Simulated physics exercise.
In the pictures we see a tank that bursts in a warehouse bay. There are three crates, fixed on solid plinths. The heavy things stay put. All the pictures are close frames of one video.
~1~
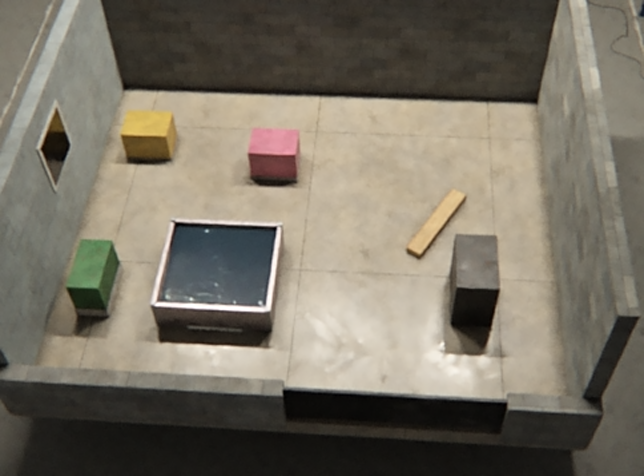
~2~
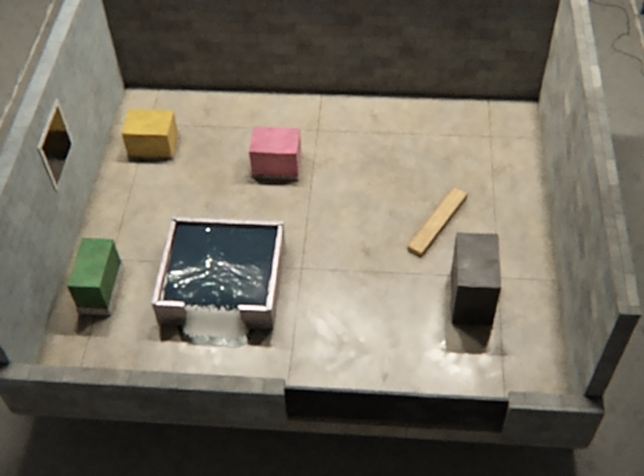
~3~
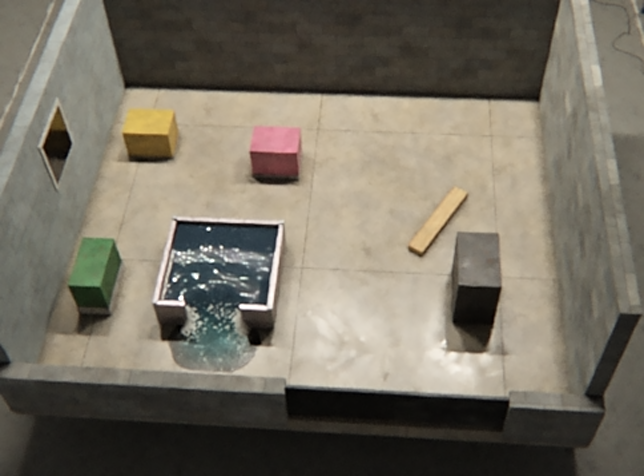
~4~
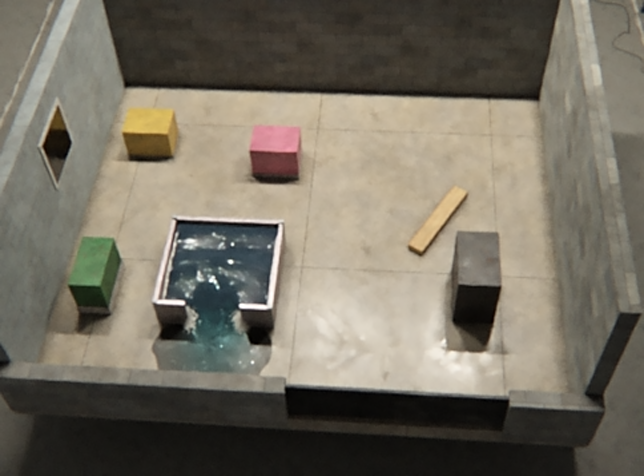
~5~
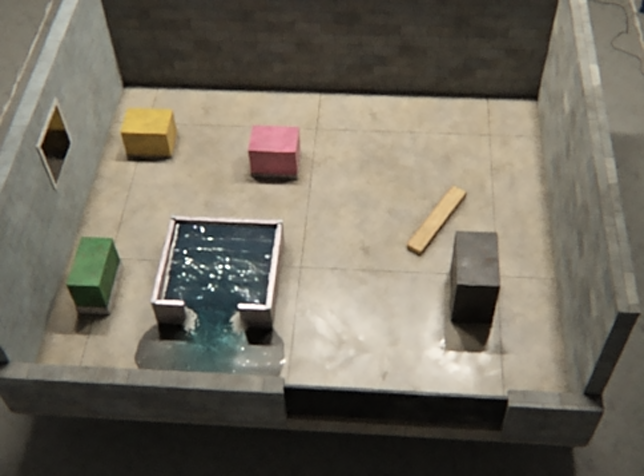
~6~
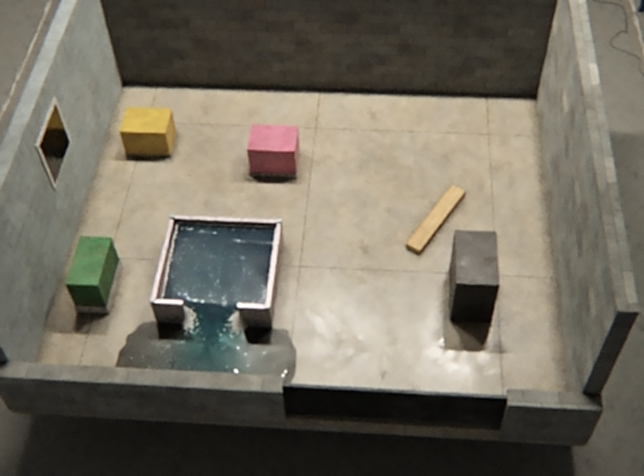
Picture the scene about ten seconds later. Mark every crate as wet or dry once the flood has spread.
Pink crate: Dry, yellow crate: Wet, green crate: Dry.
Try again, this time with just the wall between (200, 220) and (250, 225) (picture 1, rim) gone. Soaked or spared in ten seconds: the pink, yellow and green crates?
As it turns out, the pink crate is swamped, the yellow crate is swamped, and the green crate stays unwetted.
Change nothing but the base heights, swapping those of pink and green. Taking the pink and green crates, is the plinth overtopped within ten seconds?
Looks like the pink comes through fine, and the green is inundated.
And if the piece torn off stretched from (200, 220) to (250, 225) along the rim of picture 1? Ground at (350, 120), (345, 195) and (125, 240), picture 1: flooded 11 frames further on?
In order: Spared, swamped, spared.
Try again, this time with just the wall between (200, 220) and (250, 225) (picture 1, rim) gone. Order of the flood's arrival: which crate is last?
My answer: The green crate.
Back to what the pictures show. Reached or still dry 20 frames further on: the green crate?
At green: Gets wet.
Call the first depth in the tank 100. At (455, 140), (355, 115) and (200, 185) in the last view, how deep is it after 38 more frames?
Around 0, 0 and 4 %.
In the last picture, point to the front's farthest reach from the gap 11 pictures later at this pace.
Somewhere around (478, 413).
A moment on, water covers 10 % of the floor; the pink crate not reached, the yellow crate not reached, the green crate not reached.
Next, water covers 15 % of the floor; the pink crate not reached, the yellow crate not reached, the green crate water round its plinth.
Then, water covers 30 % of the floor; the pink crate not reached, the yellow crate not reached, the green crate water round its plinth.
Later, water covers 45 % of the floor; the pink crate not reached, the yellow crate water round its plinth, the green crate water round its plinth.
In the end, water covers 70 % of the floor; the pink crate stayed above the water, the yellow crate was topped, the green crate stayed above the water.
